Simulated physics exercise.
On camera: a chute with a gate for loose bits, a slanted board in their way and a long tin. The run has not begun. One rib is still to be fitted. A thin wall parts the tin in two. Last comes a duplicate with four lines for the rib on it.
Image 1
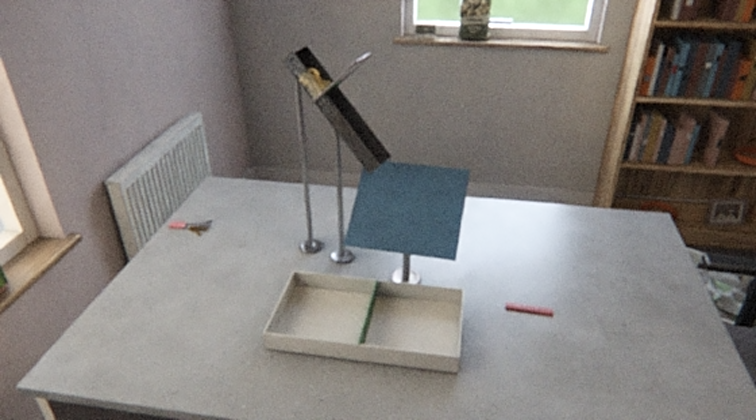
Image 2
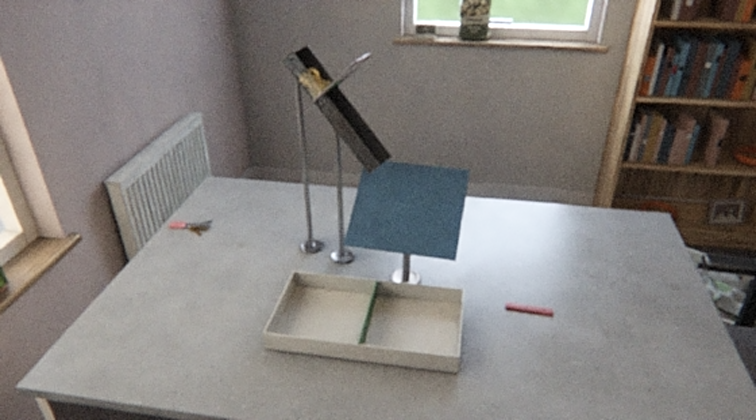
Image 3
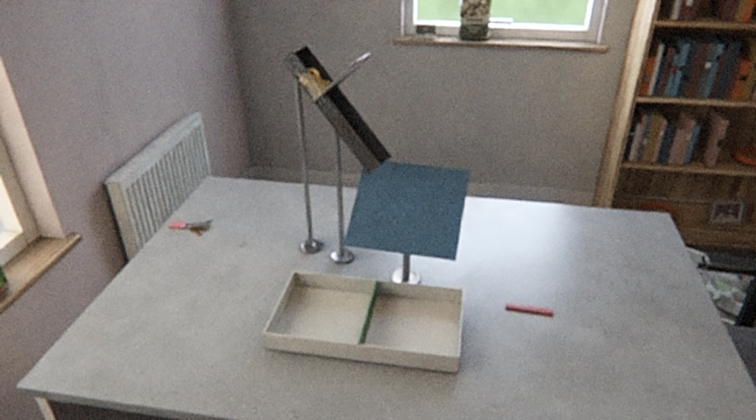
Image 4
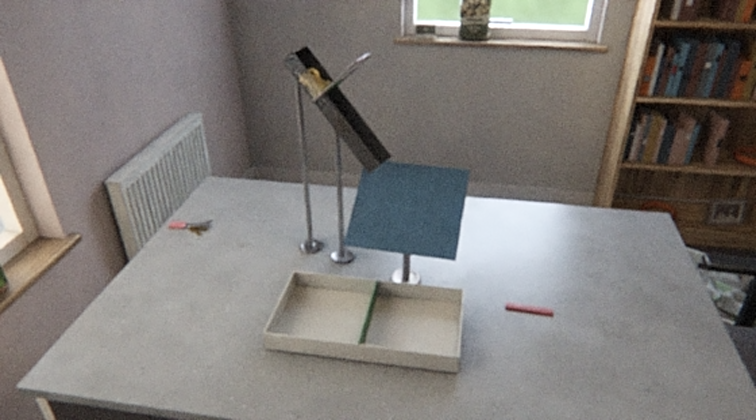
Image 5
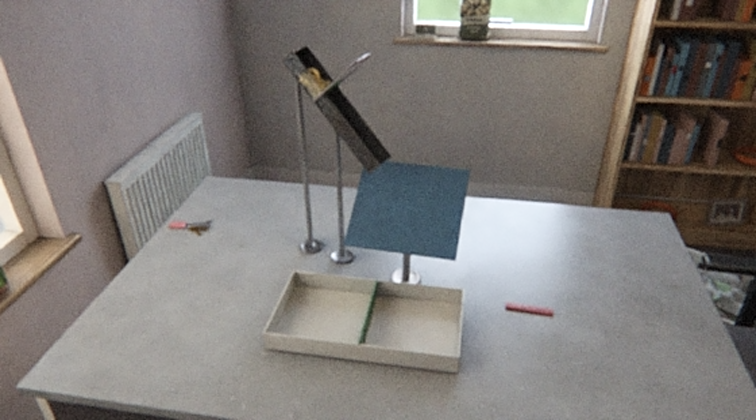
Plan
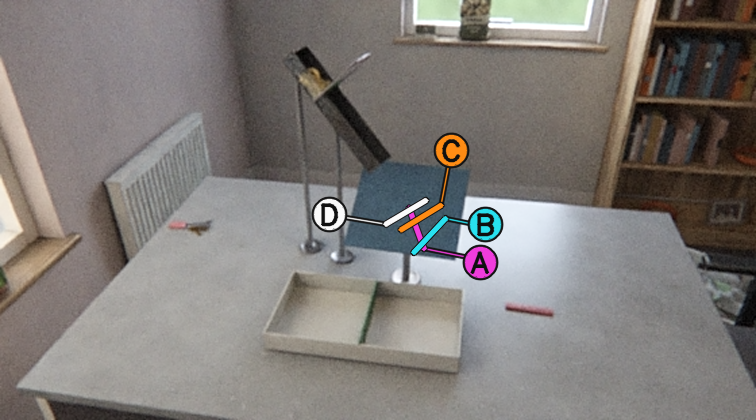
At first, a dark sloping chute on thin metal stands holds a small tan load near its top, above a slanted blue board and a long, pale open tin parted by a green-edged wall. Through to the end, nothing visibly moves; the load stays put and the tin remains empty.
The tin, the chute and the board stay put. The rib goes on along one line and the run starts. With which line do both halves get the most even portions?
Choose C.
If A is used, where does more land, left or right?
More lands on the right.
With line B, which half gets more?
The right half.
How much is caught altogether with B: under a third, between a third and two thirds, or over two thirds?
Line B gives over two thirds.
On the marked copy, line A from (409, 208) to (423, 248); line B from (445, 218) to (413, 252); line C from (441, 205) to (401, 229); line D from (425, 200) to (385, 224).
Choosing A, of what is caught, none at all in the left half, the whole lot in the right.
Choosing B, of what is caught, only a few in the left half, all but a few in the right.
Choosing C, of what is caught, close to half in the left half, close to half in the right.
Choosing D, of what is caught, the bulk in the left half, a small share in the right.
